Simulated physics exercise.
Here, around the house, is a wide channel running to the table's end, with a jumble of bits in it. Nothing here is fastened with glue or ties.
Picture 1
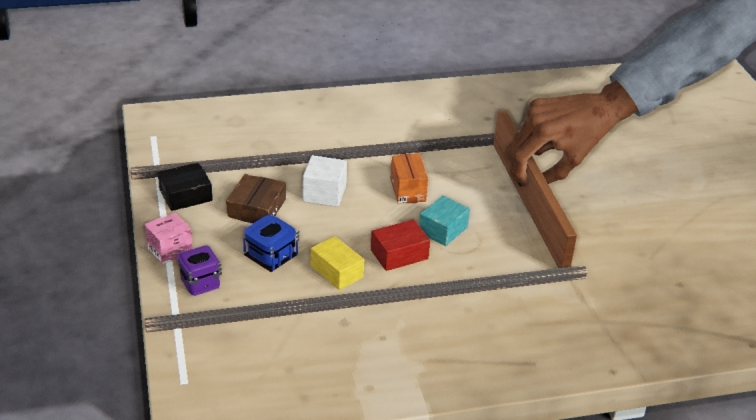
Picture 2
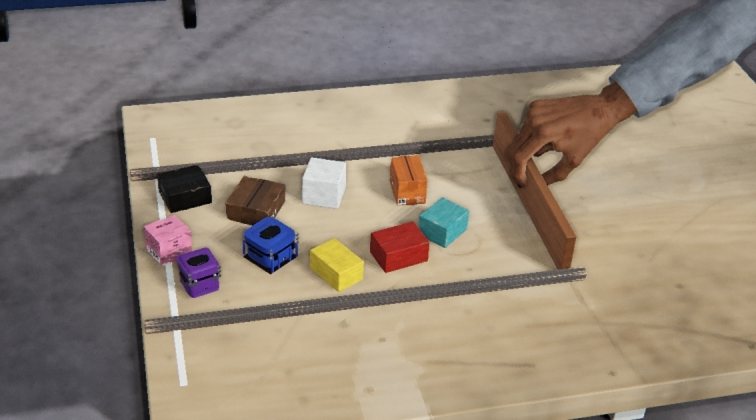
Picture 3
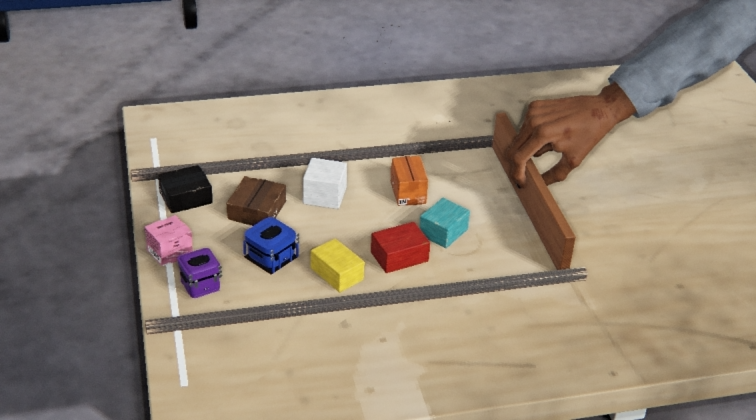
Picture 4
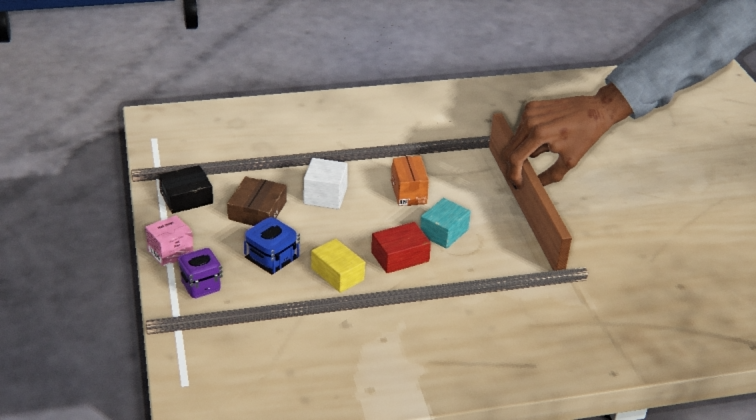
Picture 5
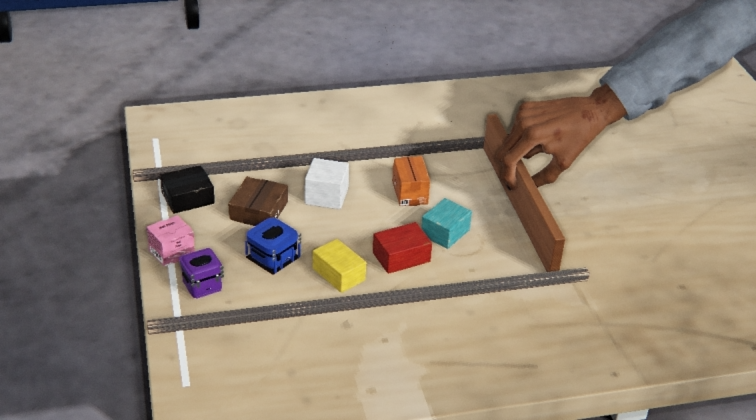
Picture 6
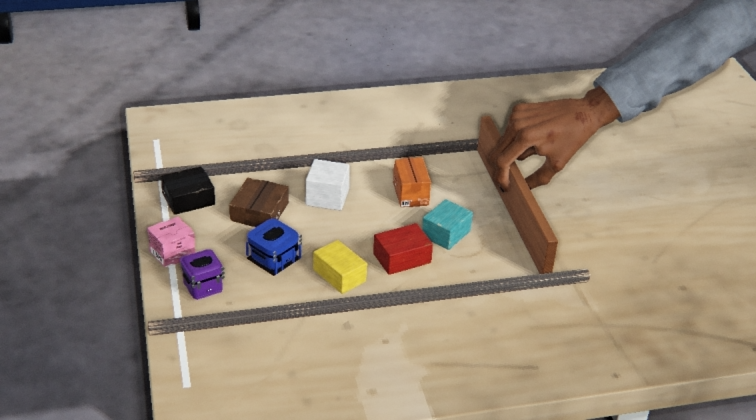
On a wooden tabletop, a hand slides a brown board slightly left between two dark rails toward colourful blocks that stay still.
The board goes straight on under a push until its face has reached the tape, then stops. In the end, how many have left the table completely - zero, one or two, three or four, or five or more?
Count off: Five and up.
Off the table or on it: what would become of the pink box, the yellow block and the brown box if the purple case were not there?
Pink box - gone, yellow block - gone, brown box - gone.
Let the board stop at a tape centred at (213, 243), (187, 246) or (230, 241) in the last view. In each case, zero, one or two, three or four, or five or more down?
So, going place by place, I'd say three or four; more than four; either one or two.
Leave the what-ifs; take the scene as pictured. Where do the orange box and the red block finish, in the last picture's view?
I'd put one at around (150, 208) and the other at around (156, 292).
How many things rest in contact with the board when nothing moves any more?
Contact count: 3.
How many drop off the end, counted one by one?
Exactly 7.
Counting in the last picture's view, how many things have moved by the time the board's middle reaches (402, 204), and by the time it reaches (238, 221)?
Counts: 4, 10.
Soon after, none off yet; pink box at rest near (172, 242); black box at rest near (188, 190); purple case at rest near (202, 275).
Then, none off yet; pink box moving near (162, 246); black box moved about its own width near (147, 191); purple case at rest near (200, 275).
At rest, the number that fall off is five or more; fallen, white block, yellow block, blue case, brown box, purple case, black box and pink box.
